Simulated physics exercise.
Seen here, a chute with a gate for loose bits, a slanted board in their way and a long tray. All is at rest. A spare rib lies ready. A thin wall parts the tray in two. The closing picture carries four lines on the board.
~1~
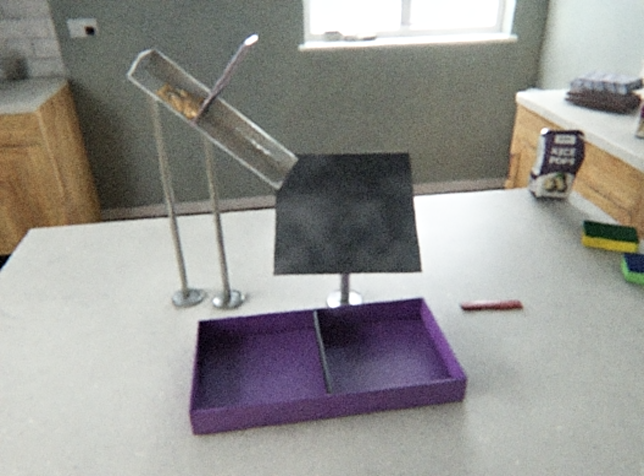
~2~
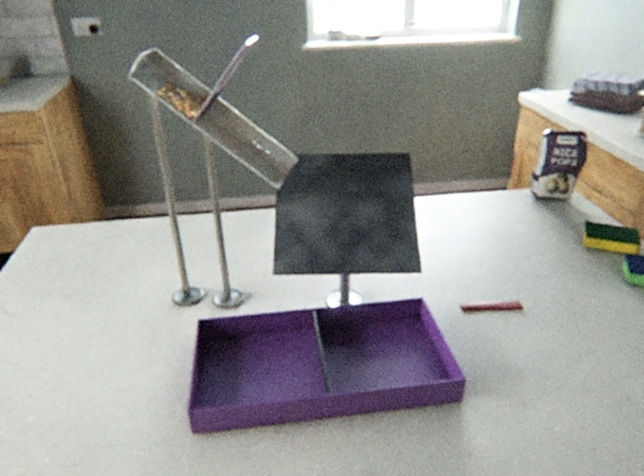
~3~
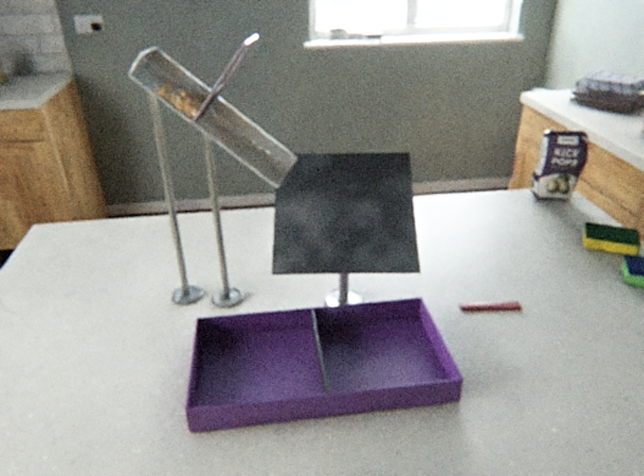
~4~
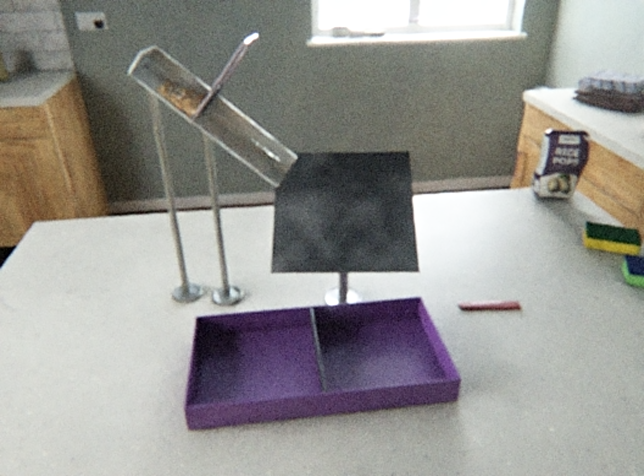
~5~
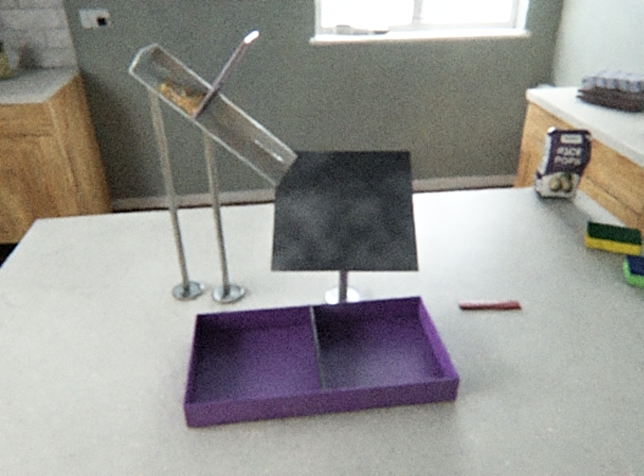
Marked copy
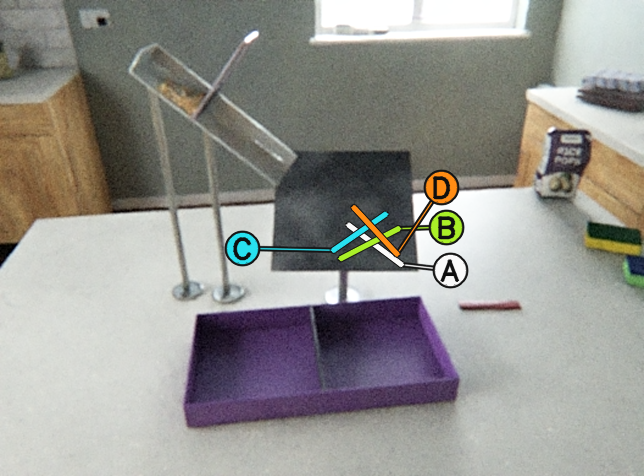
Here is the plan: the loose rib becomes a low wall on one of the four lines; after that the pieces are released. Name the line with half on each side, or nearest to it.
C is best.
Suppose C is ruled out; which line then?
That is line B.
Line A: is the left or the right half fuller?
The right half.
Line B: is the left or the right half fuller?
Right.
On the marked copy, line A from (348, 225) to (401, 264); line B from (398, 228) to (340, 258); line C from (385, 214) to (333, 250); line D from (354, 207) to (397, 254).
Choosing A, of what is caught, a small share in the left half, all but a few in the right.
Choosing B, of what is caught, close to a quarter in the left half, the bulk in the right.
Choosing C, of what is caught, close to half in the left half, close to half in the right.
Choosing D, of what is caught, only a few in the left half, all but a few in the right.
